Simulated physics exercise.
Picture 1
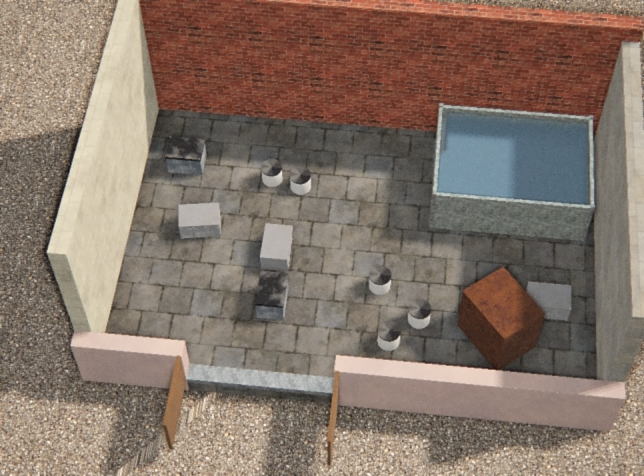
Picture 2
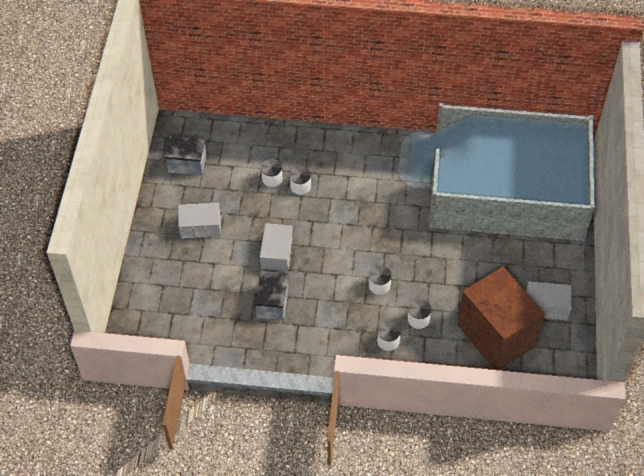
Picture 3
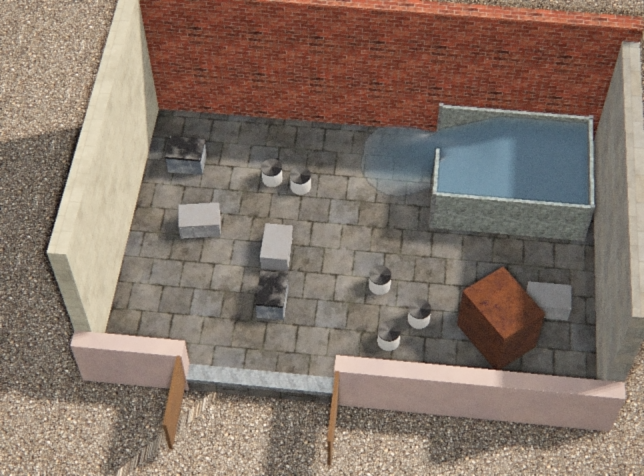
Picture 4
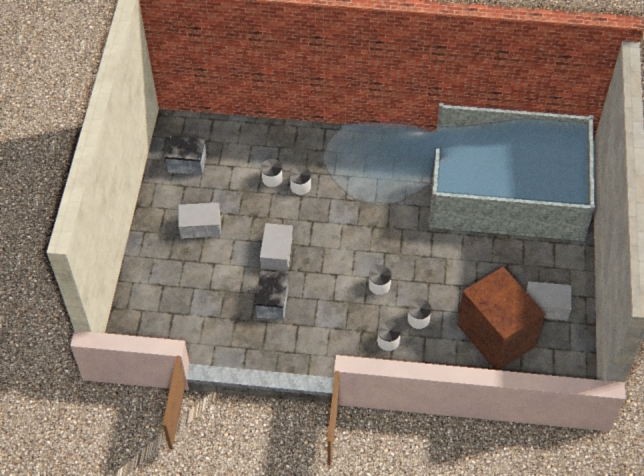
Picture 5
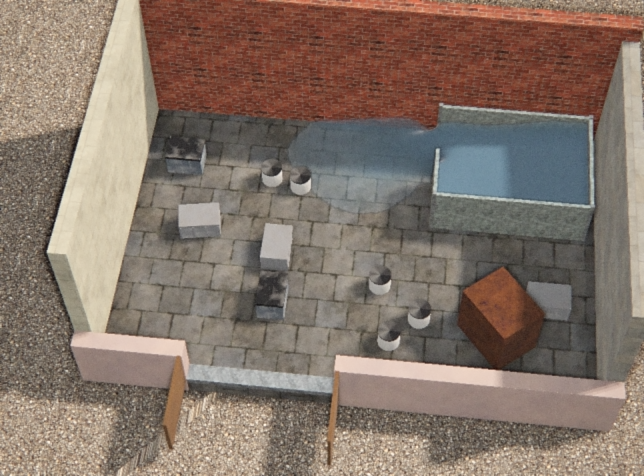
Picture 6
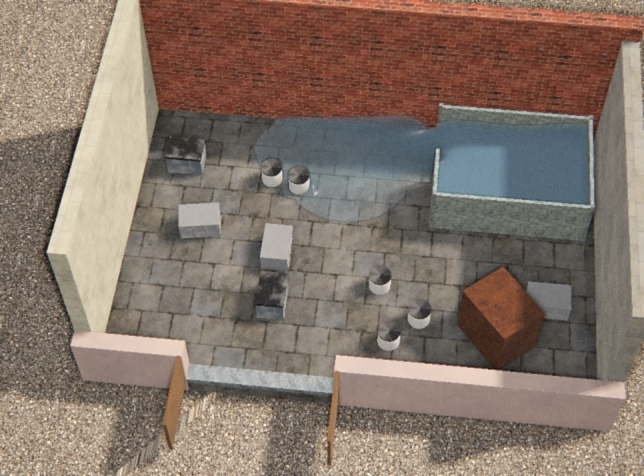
Water pours from the raised pool's left side and spreads left across the paved yard.
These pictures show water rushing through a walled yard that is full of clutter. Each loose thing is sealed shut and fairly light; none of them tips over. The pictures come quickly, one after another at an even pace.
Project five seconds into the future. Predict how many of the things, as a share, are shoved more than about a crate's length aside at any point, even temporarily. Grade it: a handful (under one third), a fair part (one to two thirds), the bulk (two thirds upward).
A fair part.
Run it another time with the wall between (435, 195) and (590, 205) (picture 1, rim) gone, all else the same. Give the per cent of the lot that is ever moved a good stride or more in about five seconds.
That should be close to 100 percent.
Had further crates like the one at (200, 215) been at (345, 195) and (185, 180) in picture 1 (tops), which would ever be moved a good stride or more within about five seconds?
The first relocated; the second relocated.
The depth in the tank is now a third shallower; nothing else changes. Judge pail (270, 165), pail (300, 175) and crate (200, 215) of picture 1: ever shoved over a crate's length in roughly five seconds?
Note, listed order: Covered it / covered it / covered it.
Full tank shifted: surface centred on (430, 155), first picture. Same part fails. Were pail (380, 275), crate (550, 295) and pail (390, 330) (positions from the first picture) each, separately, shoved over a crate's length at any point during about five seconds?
First never went far, then never went far, then never went far.
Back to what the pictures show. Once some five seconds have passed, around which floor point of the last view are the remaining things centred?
Roughly (333, 323).
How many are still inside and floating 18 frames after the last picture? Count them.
Count: 4.
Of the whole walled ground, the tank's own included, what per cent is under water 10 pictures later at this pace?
I reckon around 50 per cent.
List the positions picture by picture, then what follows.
The first picture shows a pail at (300, 175), on the bottom; a pail at (272, 167), on the bottom; 0 of 10 have shifted.
The second picture shows a pail at (300, 175), on the bottom; a pail at (272, 167) rests on the ground; 0 of 10 have shifted.
The third picture shows a pail at (300, 175) rests on the ground; a pail at (272, 167) rests on the ground; 0 of 10 have shifted.
The fourth picture shows a pail at (300, 175), on the bottom; a pail at (272, 167) rests on the ground; 0 of 10 have shifted.
The fifth picture shows a pail at (300, 175) rests on the ground; a pail at (272, 167), on the bottom; 0 of 10 have shifted.
The sixth picture shows a pail at (299, 175) rests on the ground; a pail at (272, 167), on the bottom; 0 of 10 have shifted.
A moment on, 0 of 10 are well off their spots; 0 afloat.
Next, 4 of 10 are well off their spots; 3 afloat.
Later, 5 of 10 are well off their spots; 4 afloat.
In the end, 5 of 10 are well off their spots, and 5 have been at some point; 2 afloat.
